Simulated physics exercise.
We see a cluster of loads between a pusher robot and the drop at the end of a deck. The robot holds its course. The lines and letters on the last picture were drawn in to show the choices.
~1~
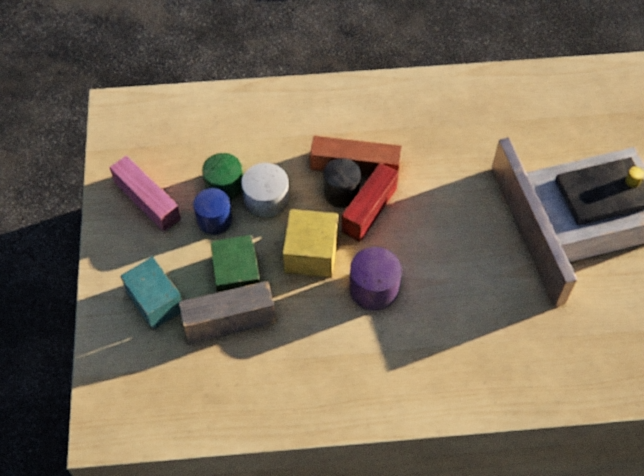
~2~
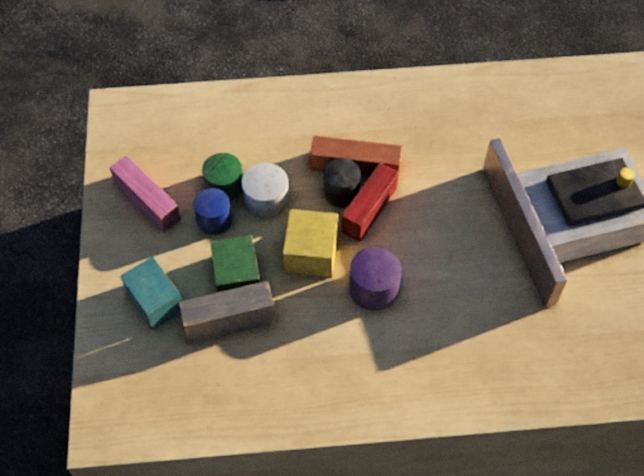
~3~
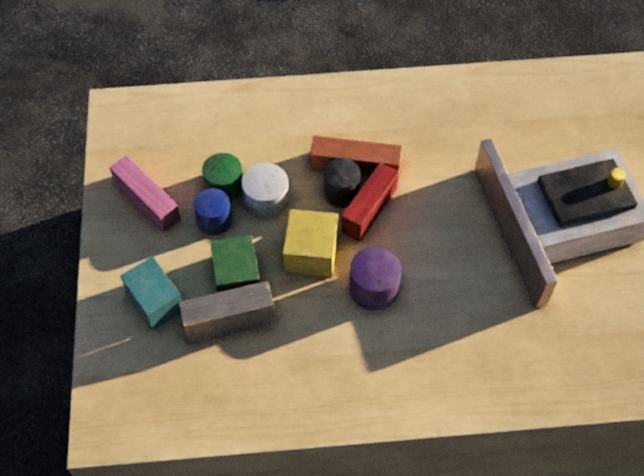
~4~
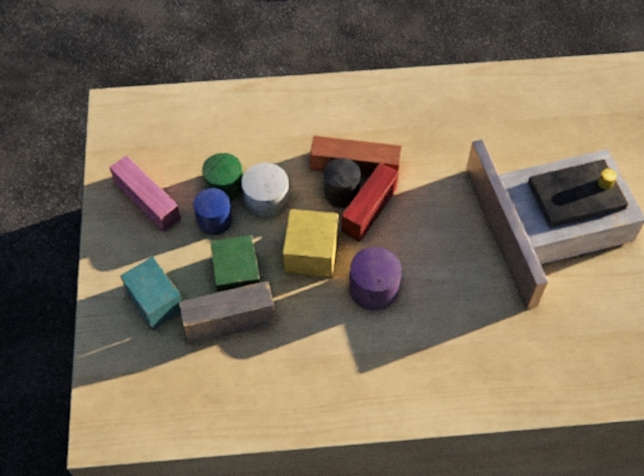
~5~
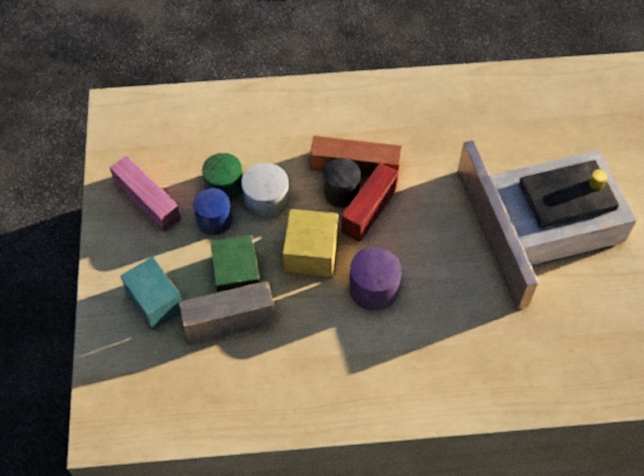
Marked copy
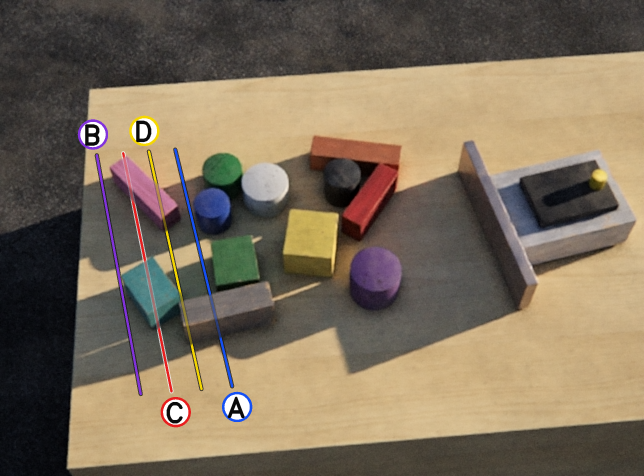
A pusher robot with a wide, flat blade crept slowly to the left across a wooden deck, moving a short way toward a cluster of colourful blocks and canisters, which all stayed still.
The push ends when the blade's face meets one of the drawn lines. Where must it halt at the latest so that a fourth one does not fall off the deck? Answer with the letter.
At C, and not beyond.
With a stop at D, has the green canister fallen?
By then, no.
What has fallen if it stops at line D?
The turquoise crate goes over.
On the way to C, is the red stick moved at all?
Yes.
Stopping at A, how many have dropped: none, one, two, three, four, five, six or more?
In all, none.
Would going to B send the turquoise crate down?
Yes.
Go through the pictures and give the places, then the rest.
In the first picture, white canister (266, 190); orange bar (356, 158); purple canister (375, 279).
In the second picture, robot (590, 192); grey bar (228, 313).
In the third picture, robot (581, 192); green canister (223, 177).
In the fourth picture, robot (572, 193); green crate (236, 268).
In the fifth picture, robot (563, 194); pink stick (145, 193); red stick (370, 202); yellow crate (311, 243).
On the marked copy, A at (201, 259); B at (117, 265); C at (145, 263); D at (173, 261).
Following C. Soon after the start, robot (438, 203); orange bar (308, 149); purple canister (357, 283).
Later, robot (312, 213); turquoise crate (121, 309); pink stick (140, 196).
In the end, robot (211, 220); green crate over the edge; turquoise crate over the edge; three fallen.
As for the rest, A is within the limit but short; B drops six; D is within the limit but short.
